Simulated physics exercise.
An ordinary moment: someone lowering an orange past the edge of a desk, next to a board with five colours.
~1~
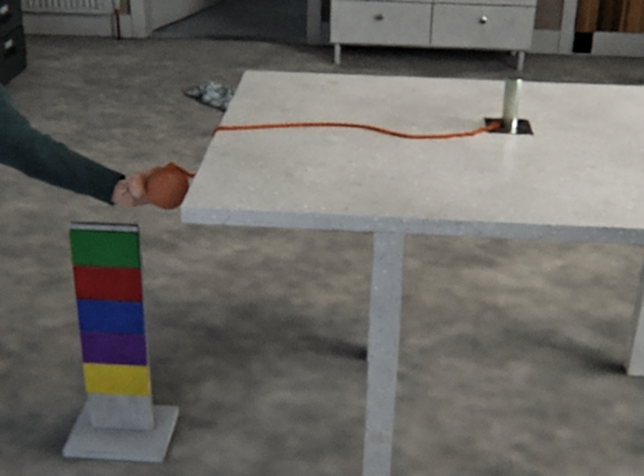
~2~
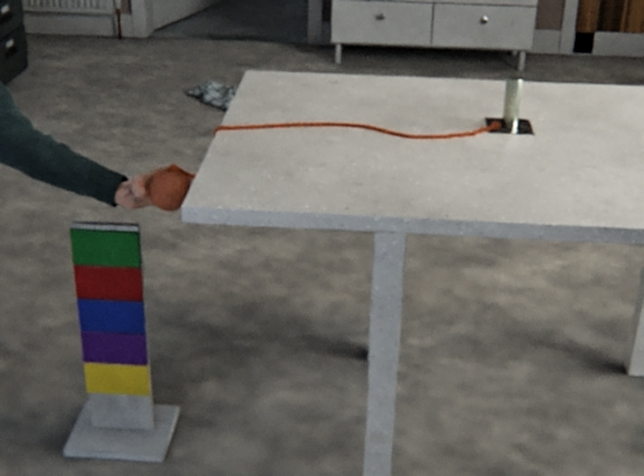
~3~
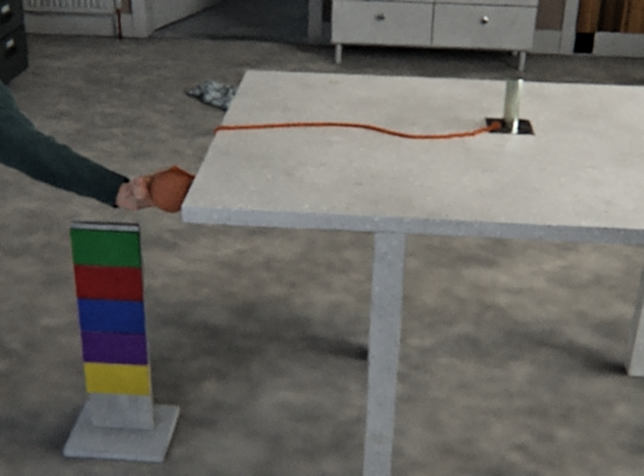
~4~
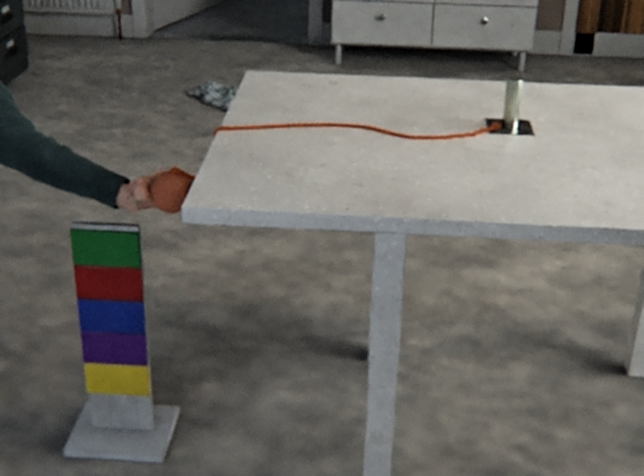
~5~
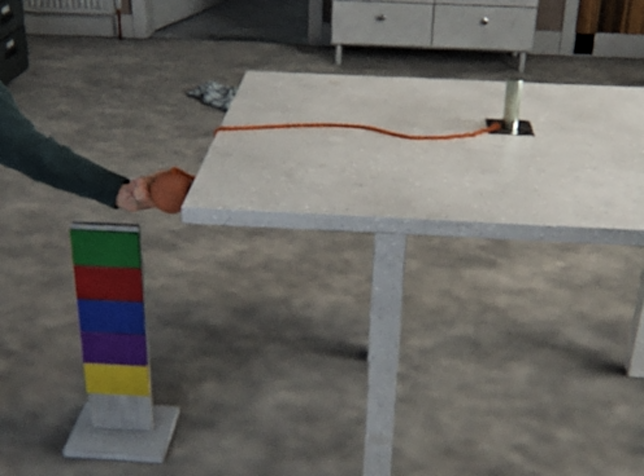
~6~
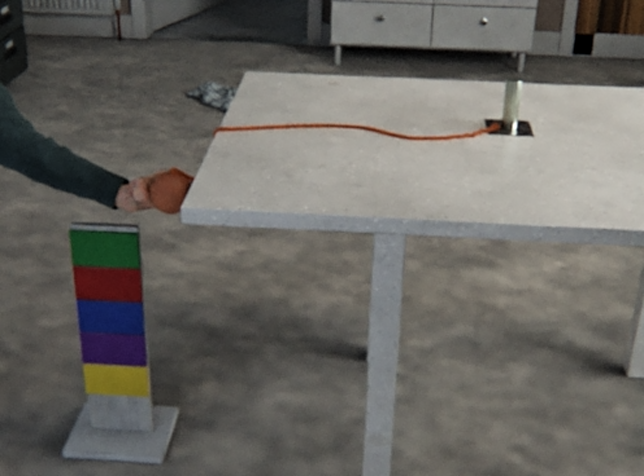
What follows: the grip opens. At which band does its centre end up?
Its centre hangs level with the green band.
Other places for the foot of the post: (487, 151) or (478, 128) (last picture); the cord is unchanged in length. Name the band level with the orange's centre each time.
Taking them in turn: Red; red.
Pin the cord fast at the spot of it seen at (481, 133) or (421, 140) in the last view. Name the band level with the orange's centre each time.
One after the other, green; green.
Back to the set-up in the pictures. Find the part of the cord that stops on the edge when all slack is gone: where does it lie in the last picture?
The one at (242, 129).
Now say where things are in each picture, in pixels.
The first picture shows orange (168, 188); green (104, 250); red (107, 284); blue (110, 318); purple (113, 350); yellow (116, 380).
The second picture shows orange (170, 190); cord through (475, 132) (413, 137) (349, 125) (280, 126) (217, 139).
The third picture shows orange (172, 191).
The fourth picture shows orange (172, 192); cord through (475, 133) (414, 138) (350, 126) (281, 126) (217, 139).
The fifth picture shows orange (172, 192).
The sixth picture shows orange (171, 193); cord through (474, 134) (413, 139) (349, 127) (280, 127) (216, 140).
Soon after, orange near (189, 247); level with green.
Then, orange near (246, 247); level with green.
Further on, orange near (213, 252); level with green.
At rest, orange near (220, 252); level with green. Its middle rests at the green band.
